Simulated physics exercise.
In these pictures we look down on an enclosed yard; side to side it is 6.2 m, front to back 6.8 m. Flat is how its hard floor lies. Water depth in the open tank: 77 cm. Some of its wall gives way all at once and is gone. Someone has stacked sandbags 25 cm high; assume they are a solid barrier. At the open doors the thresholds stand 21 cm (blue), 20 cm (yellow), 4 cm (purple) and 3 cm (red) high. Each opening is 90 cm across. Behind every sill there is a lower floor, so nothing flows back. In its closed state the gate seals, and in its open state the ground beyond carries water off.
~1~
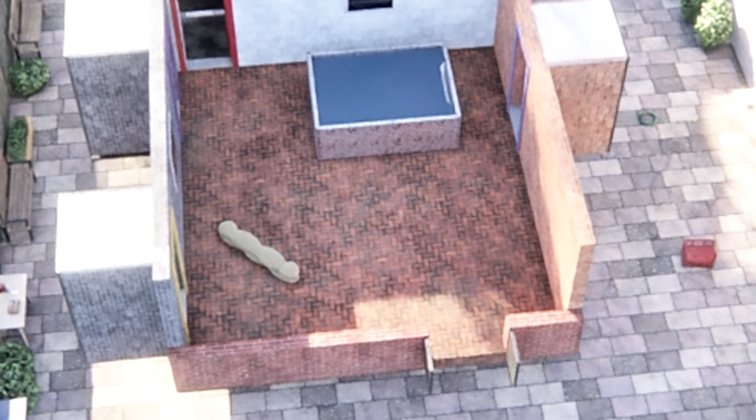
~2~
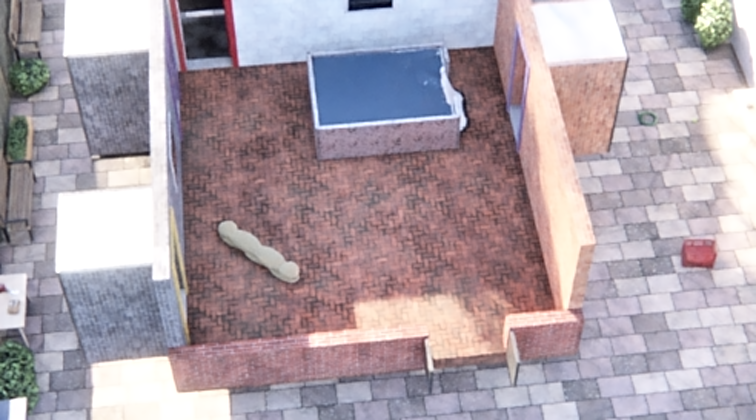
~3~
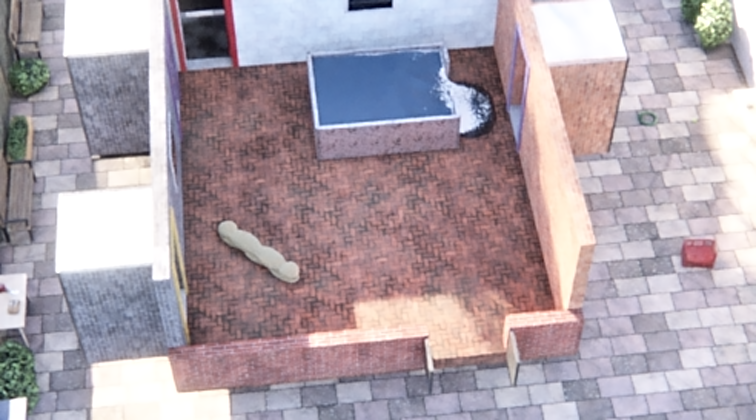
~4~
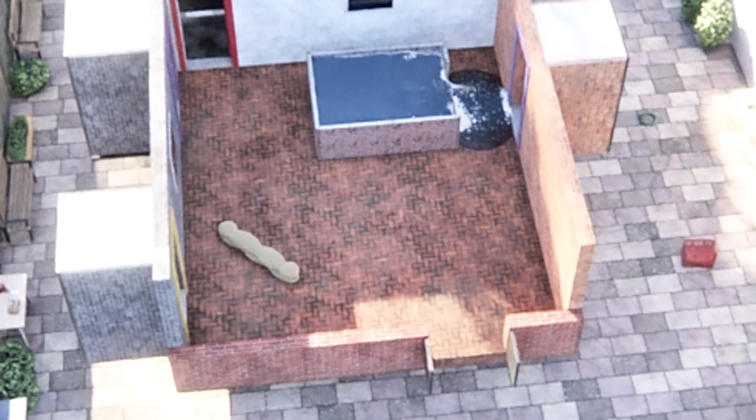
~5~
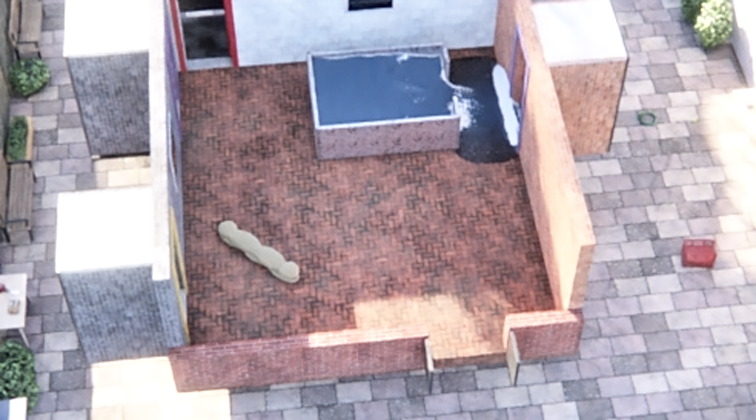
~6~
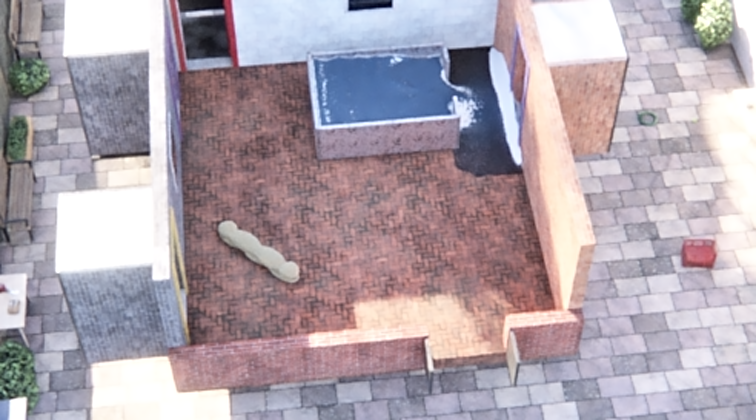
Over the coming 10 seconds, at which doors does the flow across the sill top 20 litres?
One by one: Blue door: Past the set amount; yellow door: Under the set amount; purple door: Past the set amount; red door: Past the set amount.
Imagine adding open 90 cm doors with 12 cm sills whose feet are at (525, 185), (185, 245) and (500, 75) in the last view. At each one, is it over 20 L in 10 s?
Note, doorways in listed order: Stays short, stays short, goes beyond.
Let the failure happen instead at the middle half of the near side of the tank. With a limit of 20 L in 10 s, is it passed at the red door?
Against the limit, red exceeds it.
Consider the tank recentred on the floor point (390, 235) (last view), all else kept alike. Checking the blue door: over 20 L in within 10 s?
Blue: Within limit.
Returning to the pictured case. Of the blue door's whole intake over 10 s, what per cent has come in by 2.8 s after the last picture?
I'd say close to 90 percent.
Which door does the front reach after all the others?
Last comes the yellow one.
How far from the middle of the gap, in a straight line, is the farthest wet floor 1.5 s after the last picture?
Roughly 5.2 m.
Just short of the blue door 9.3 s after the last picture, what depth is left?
11.0 cm.
Then, 0.7 s after the last picture water covers 10 % of the floor and is deepest (56 cm) near (491, 50); blue door 39 cm at the sill, 74 L in, yellow door not reached, purple door not reached, red door not reached.
Then, 1.5 s after the last picture water covers 30 % of the floor and is deepest (48 cm) near (491, 50); blue door 36 cm at the sill, 170 L in, yellow door not reached, purple door not reached, red door not reached.
Then, 2.8 s after the last picture water covers 50 % of the floor and is deepest (32 cm) near (504, 104); blue door 26 cm at the sill, 241 L in, yellow door not reached, purple door 6 cm at the sill, 0 L in, red door 7 cm at the sill, 1 L in.
Then, 5.3 s after the last picture water covers 75 % of the floor and is deepest (22 cm) near (504, 104); blue door 18 cm at the sill, 273 L in, yellow door not reached, purple door 11 cm at the sill, 80 L in, red door 10 cm at the sill, 55 L in.
Then, 9.3 s after the last picture water covers 90 % of the floor and is deepest (14 cm) near (505, 111); blue door 11 cm at the sill, 273 L in, yellow door 10 cm at the sill, 0 L in, purple door 9 cm at the sill, 173 L in, red door 6 cm at the sill, 122 L in.
